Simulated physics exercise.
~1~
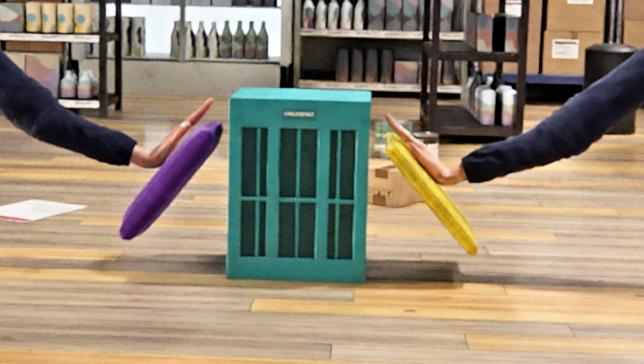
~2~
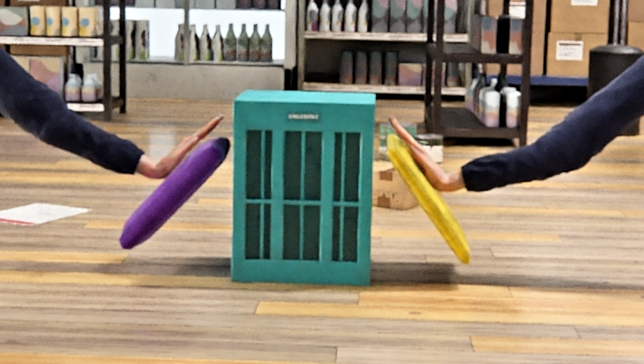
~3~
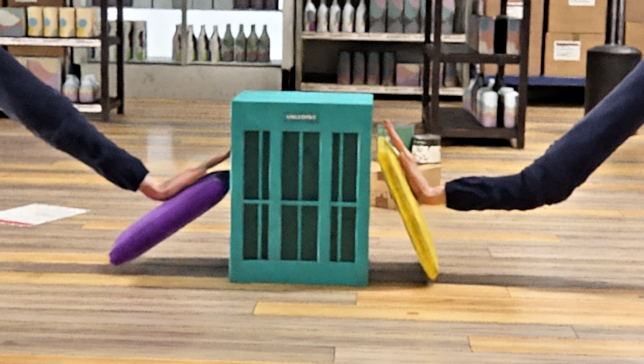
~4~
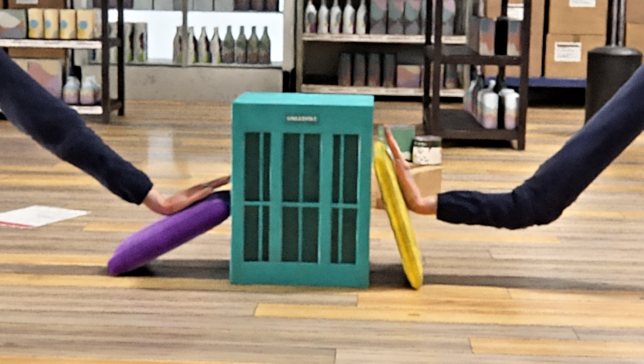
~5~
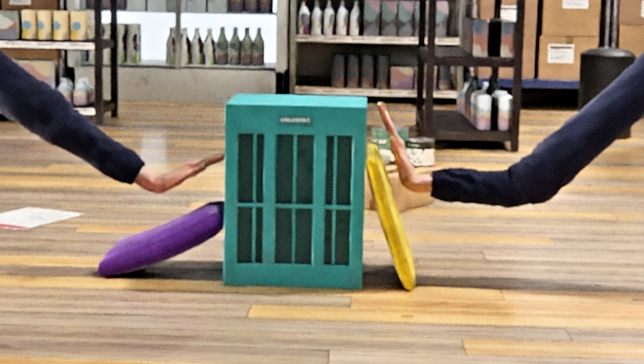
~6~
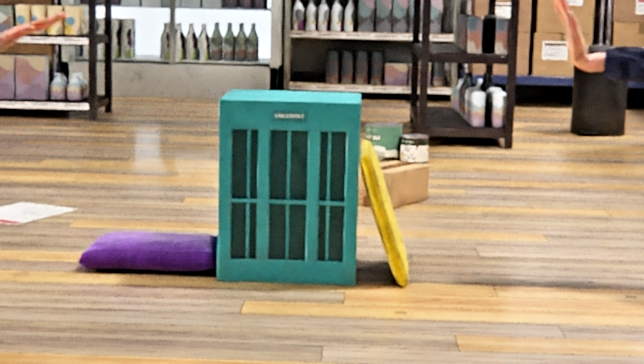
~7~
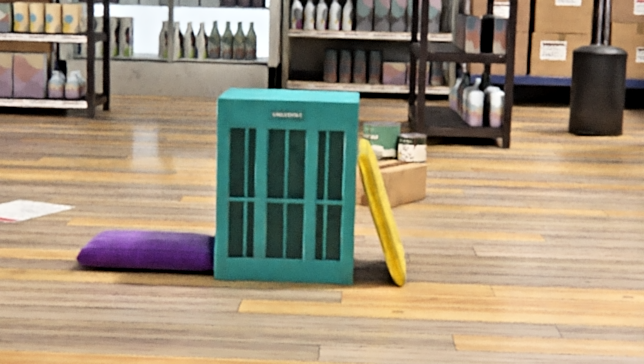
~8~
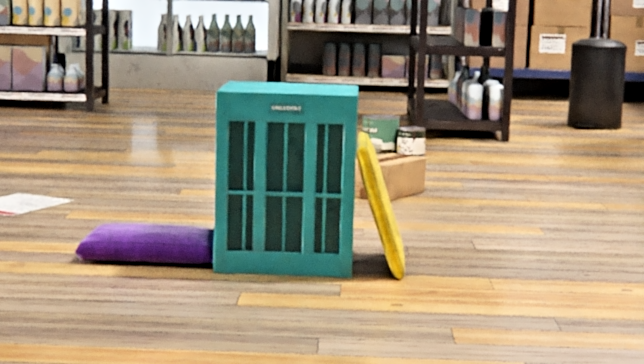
To begin with, two hands in dark sleeves hold a purple soft bag and a yellow seat pad at a slant on either side of a turquoise crate, on a bare wooden floor with shelves behind. The hands bring both items in against the crate, the purple bag on the left sinking lower while the yellow pad on the right grows steeper. The hands then let go and draw back, and the purple bag slips down. It ends up lying flat on the floor beside the crate, while the yellow pad stays leaning against the other side.
